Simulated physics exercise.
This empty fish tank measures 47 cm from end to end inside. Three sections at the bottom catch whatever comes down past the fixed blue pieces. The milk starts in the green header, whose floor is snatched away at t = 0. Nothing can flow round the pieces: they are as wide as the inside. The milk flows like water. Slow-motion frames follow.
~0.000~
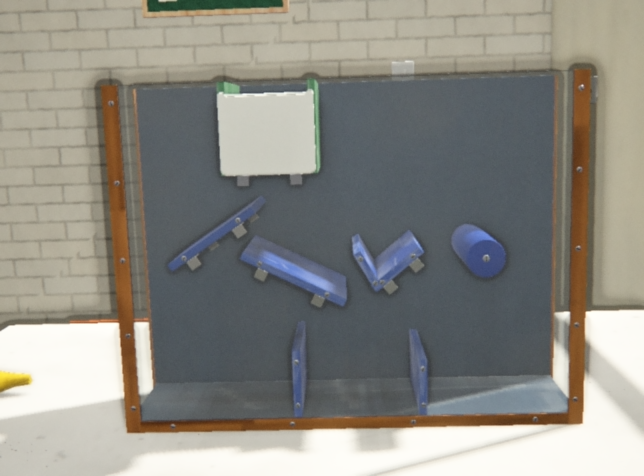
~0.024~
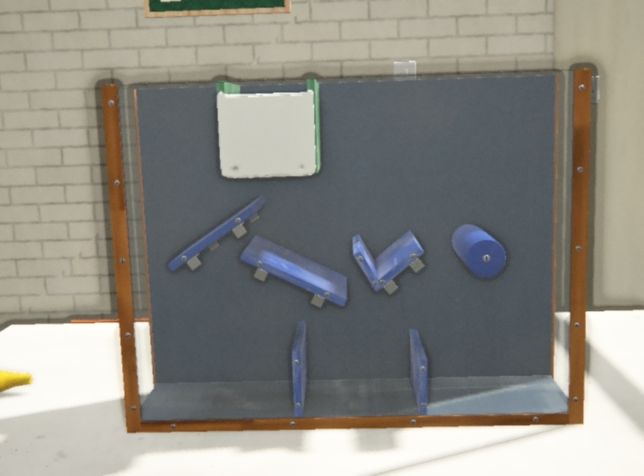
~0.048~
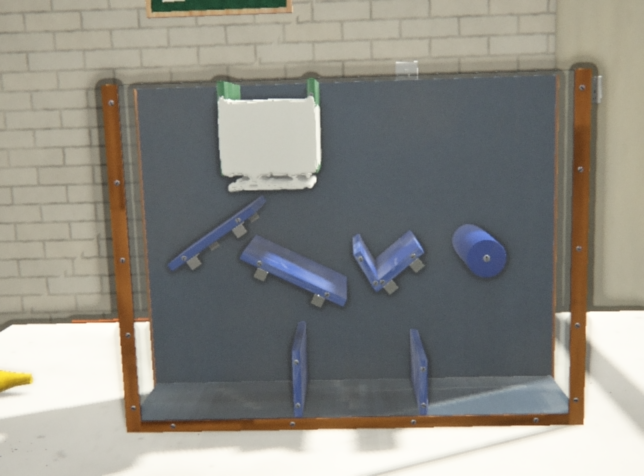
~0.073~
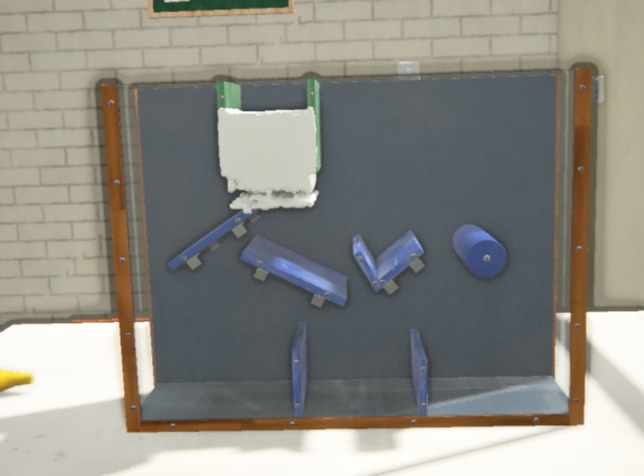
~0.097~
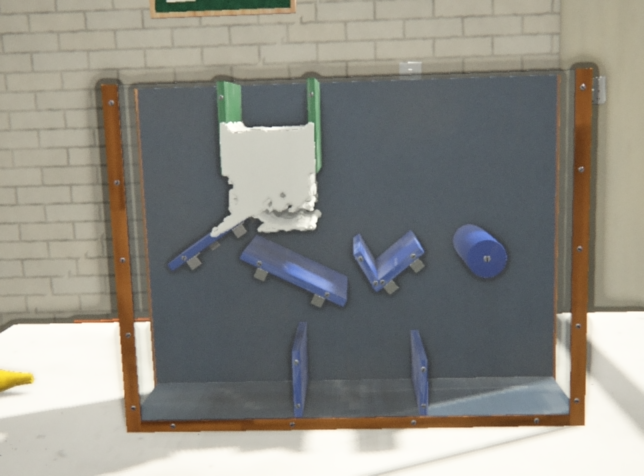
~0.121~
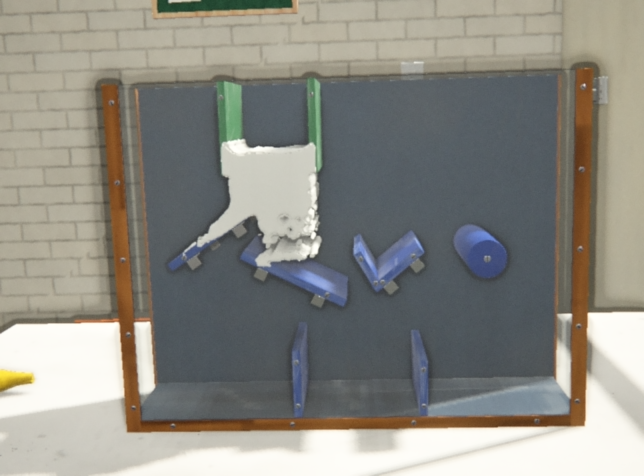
White milk drops out of a green header inside an upright, wood-framed panel, its lower edge growing ragged, then meets the blue pieces beneath, spreading down the left sloping bar and onto the angled piece beside it.
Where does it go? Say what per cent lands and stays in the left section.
Close to 35 per cent of it.
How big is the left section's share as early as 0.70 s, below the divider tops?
Near 32 in a hundred.
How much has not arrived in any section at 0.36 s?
Some 30 per cent.
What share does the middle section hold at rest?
About 28 per cent.
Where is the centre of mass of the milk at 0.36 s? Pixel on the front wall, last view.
Near (376, 358).
Then, 0.22 s in, 9 per cent is down, the largest part in the right section.
Then, 0.36 s in, 69 per cent is down, the largest part in the right section.
Then, 0.70 s in, 94 per cent is down, the largest part in the right section.
Finally, the split from left to right is 33, 27 and 39 per cent.
